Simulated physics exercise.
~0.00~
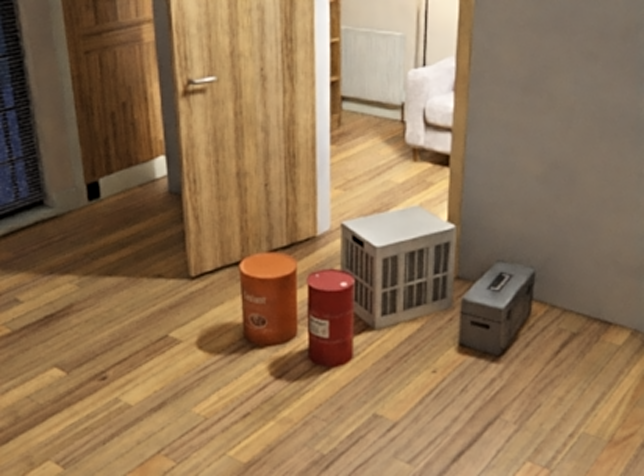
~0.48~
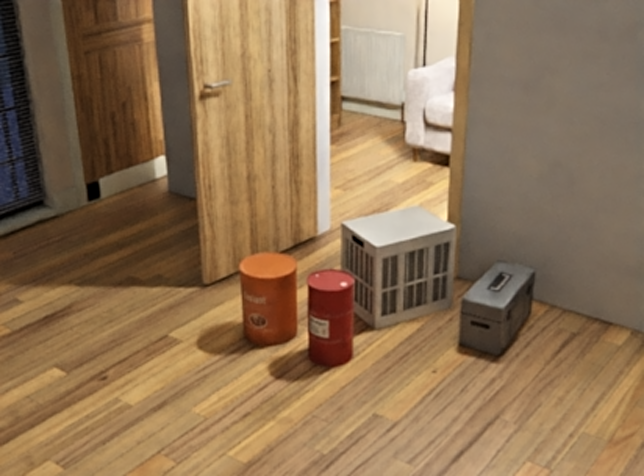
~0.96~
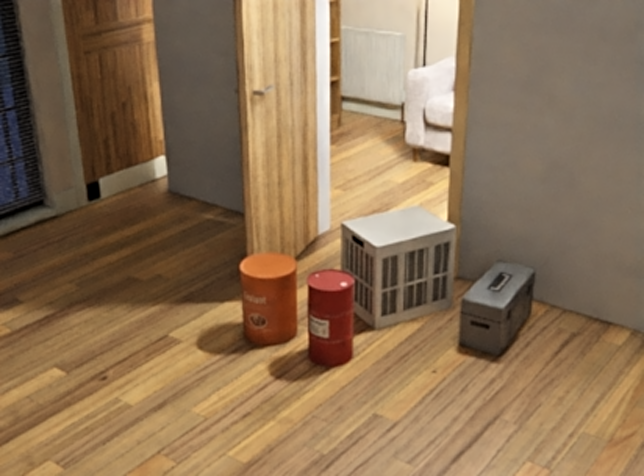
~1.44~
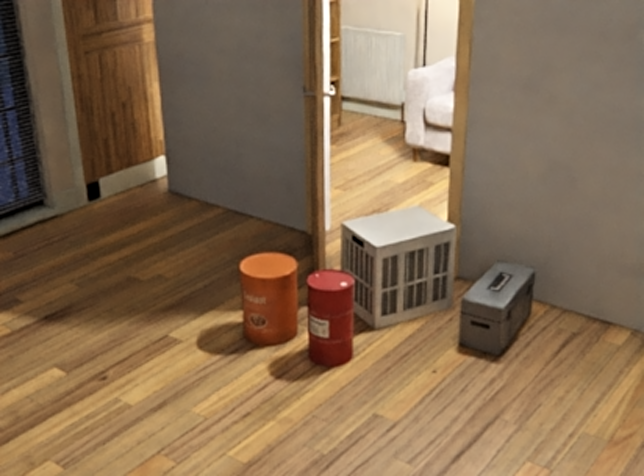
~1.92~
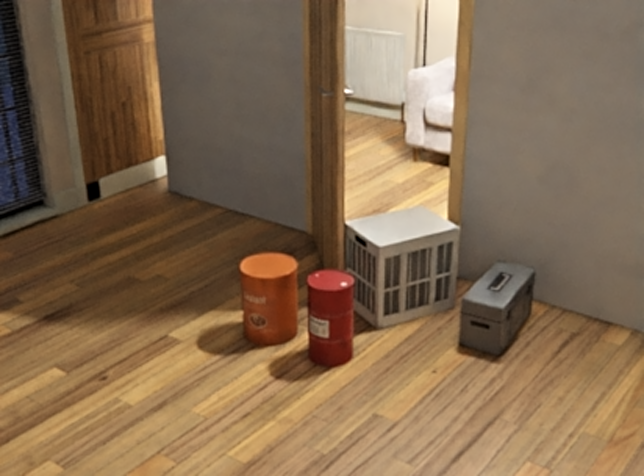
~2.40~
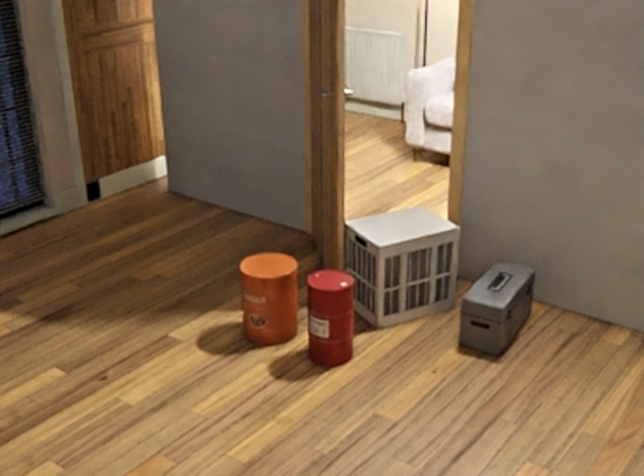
A wooden door swings partway toward closing, nudges the pale slatted crate, and stops ajar.
